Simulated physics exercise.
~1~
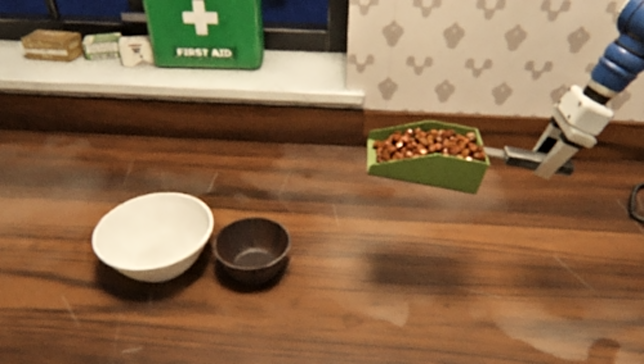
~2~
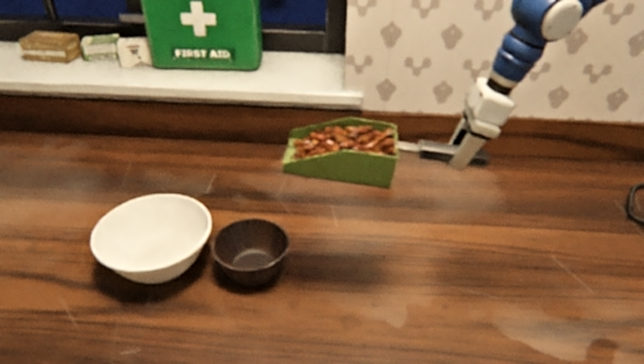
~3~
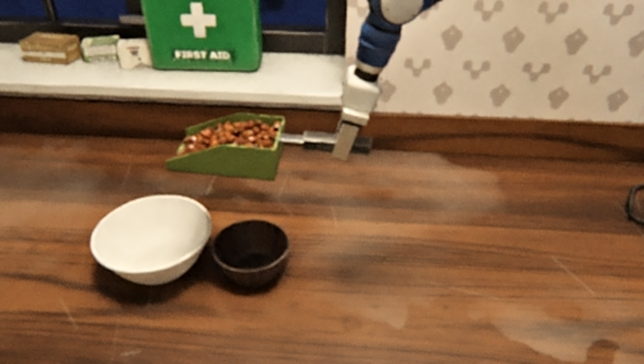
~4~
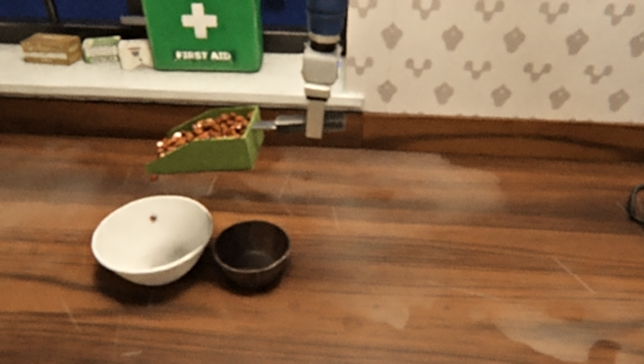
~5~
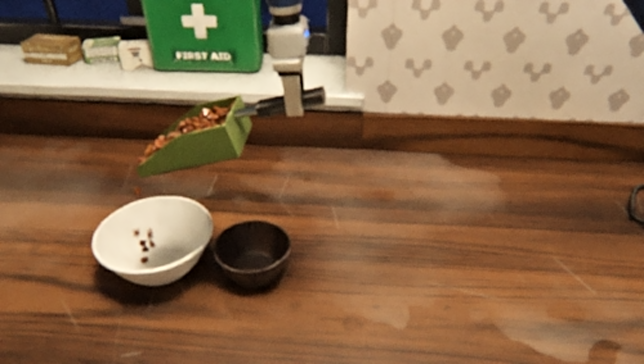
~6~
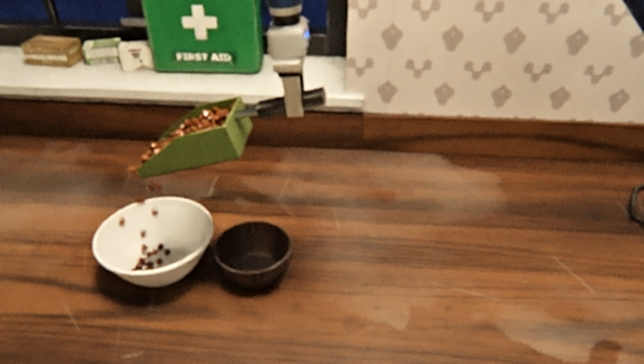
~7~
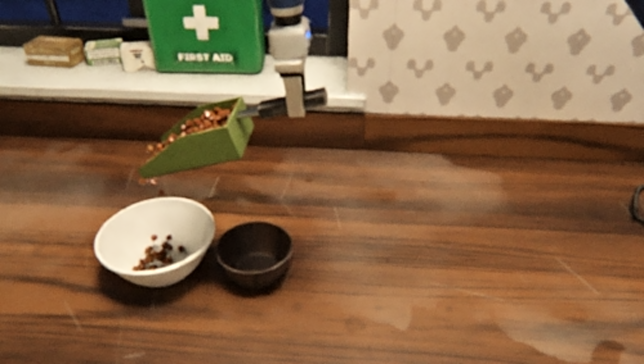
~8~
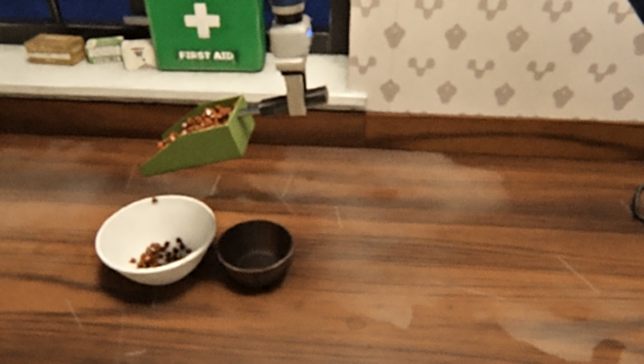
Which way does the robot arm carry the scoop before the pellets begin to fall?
It carries the scoop to the left, across the table towards the white bowl.
